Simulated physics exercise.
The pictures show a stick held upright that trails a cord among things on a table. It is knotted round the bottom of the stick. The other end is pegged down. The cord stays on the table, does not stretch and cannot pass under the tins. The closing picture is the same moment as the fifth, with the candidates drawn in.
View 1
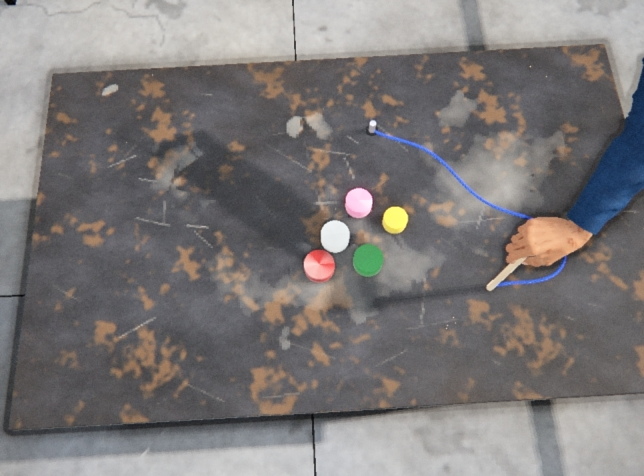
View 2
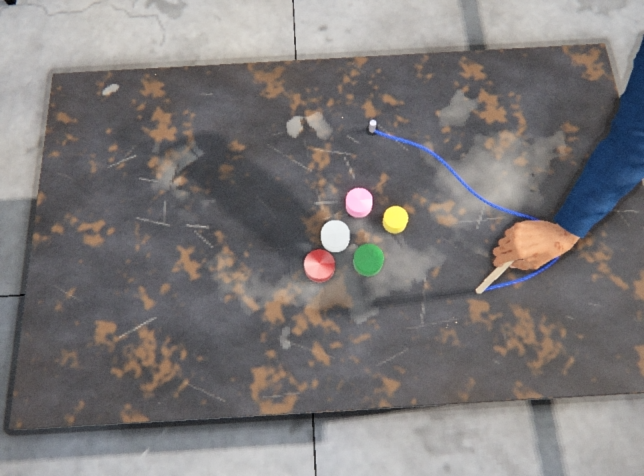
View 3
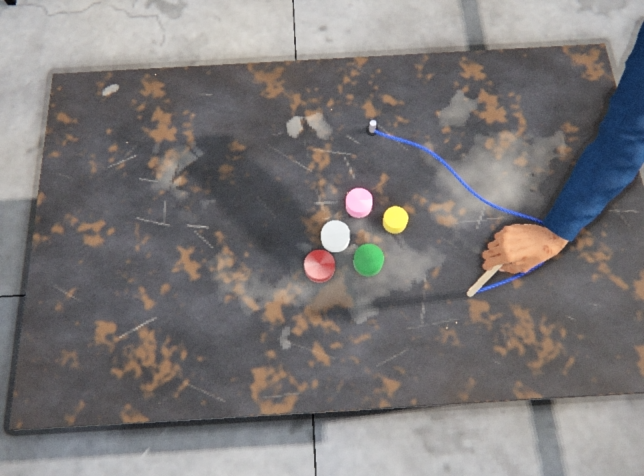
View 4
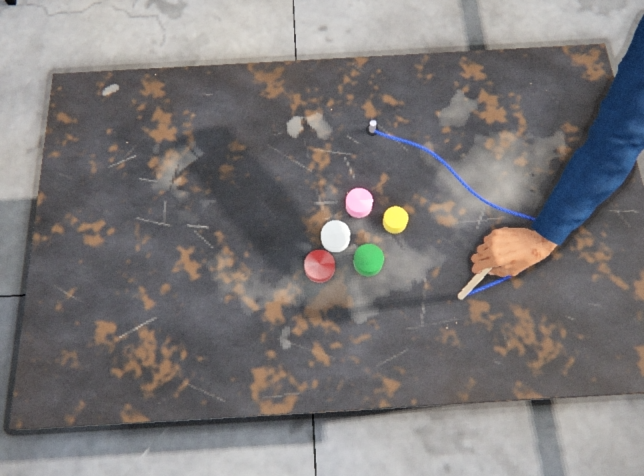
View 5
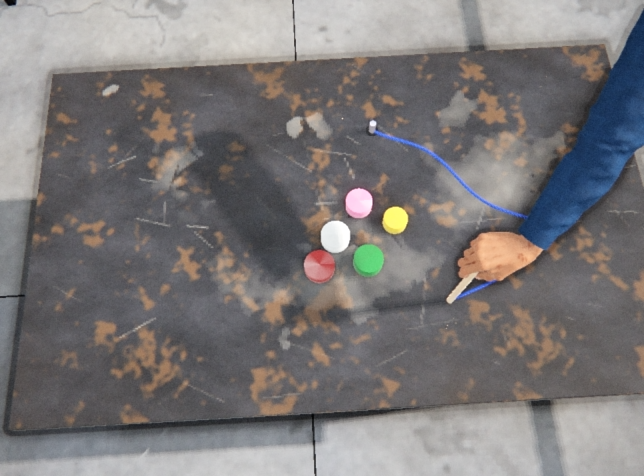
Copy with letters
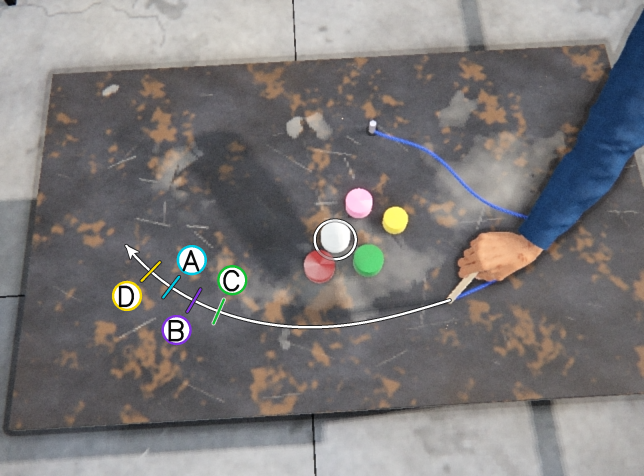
The clip opens on a dark, rust-blotched table where five tins, pink, yellow, white, green and red, sit clustered near a pegged blue cord. A hand at the right grips a stick trailing the cord, then slides it a short way left and slightly downward, while the tins stay still.
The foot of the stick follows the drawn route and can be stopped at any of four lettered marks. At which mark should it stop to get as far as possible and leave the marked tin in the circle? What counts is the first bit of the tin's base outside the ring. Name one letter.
It should halt at B.
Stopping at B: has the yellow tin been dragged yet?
Yes.
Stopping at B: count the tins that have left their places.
Two.
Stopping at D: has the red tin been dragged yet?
By then, yes.
On the copy, A at (171, 287); B at (194, 301); C at (219, 311); D at (151, 271); the ring at (335, 240); the route from (450, 300) via (269, 324) to (126, 246).
On B. First, foot of the stick (361, 323); white tin (335, 237).
Then, foot of the stick (269, 324); white tin (335, 237).
Finally, foot of the stick (194, 301); green tin (360, 254); white tin (335, 237); yellow tin (377, 220); the white tin is still in its ring.
By contrast, A drags the ringed tin to (324, 229); C is safe but short; D drags the ringed tin to (310, 219).
